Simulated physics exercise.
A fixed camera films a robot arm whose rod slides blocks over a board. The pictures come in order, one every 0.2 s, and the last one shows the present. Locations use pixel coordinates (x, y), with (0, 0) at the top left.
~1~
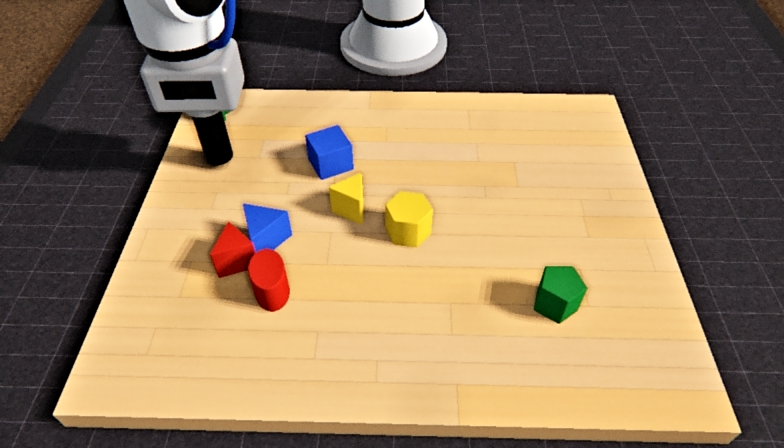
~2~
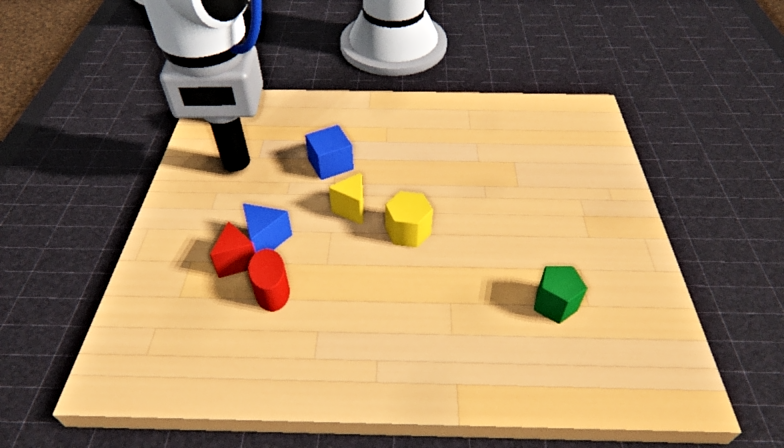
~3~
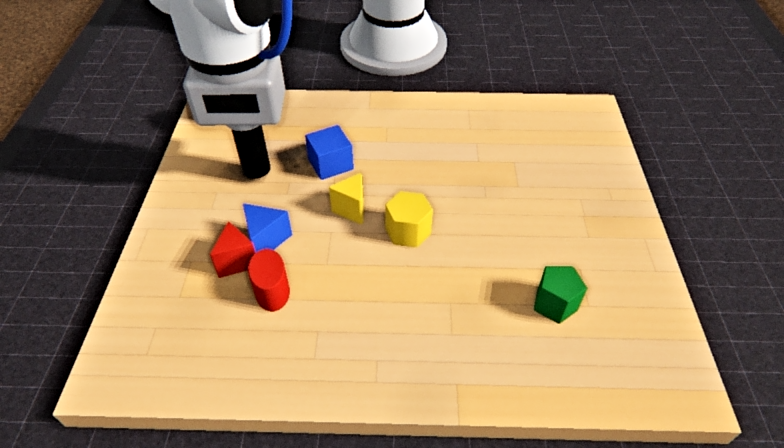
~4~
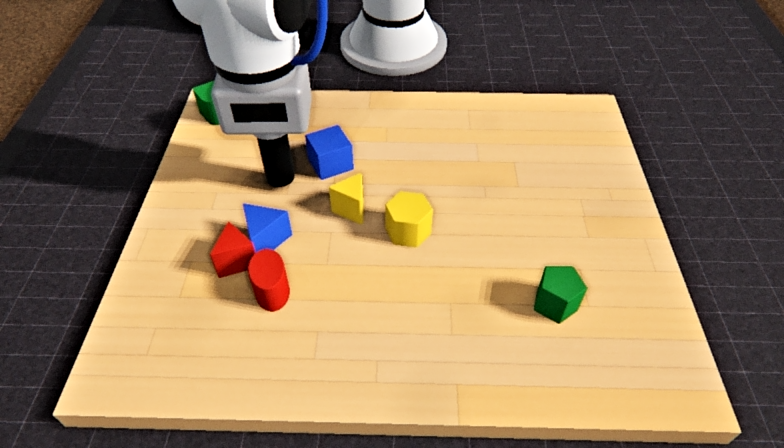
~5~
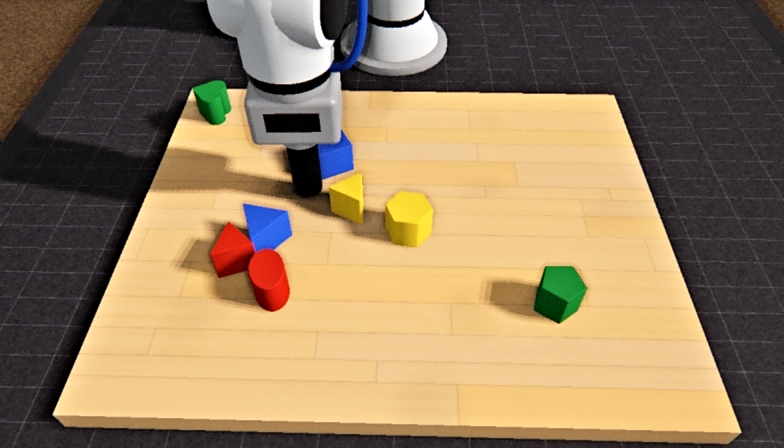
The clip shows a robot arm moving its black rod rightward and slightly toward the viewer above a wooden board of coloured blocks, revealing a green block at the back left and partly covering the blue cube, while the blocks stay still.
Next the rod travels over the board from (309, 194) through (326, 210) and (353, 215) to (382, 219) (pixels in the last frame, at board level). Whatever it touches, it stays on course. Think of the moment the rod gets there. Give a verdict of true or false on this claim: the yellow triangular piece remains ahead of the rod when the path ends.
This is true.
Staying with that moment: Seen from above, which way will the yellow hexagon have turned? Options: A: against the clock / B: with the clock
That would be B.
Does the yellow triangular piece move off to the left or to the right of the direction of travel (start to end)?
My prediction: Leftwards.
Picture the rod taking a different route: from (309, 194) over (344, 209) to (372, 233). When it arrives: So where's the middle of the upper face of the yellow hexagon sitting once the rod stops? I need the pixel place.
Near (429, 211).
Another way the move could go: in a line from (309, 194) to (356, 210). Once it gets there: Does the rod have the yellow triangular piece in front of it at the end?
I'd say yes.
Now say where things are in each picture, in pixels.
In the first picture, rod tip (220, 156); block tops, blue square (328, 139); yellow triangular piece (350, 186); yellow hexagon (409, 207).
In the second picture, rod (236, 162); blocks unchanged.
In the third picture, rod (257, 169); blocks unchanged.
In the fourth picture, rod (281, 178); blocks unchanged.
In the fifth picture, rod (308, 187); blue square partly hidden; yellow triangular piece (350, 186); yellow hexagon (409, 207).
On the path given first. Halfway along, rod (340, 206); yellow triangular piece (371, 187), turned 30° anticlockwise.
At the end, rod (381, 212); blue square in place; yellow triangular piece (406, 183), turned 70° anticlockwise; yellow hexagon (417, 209), turned 20° clockwise.
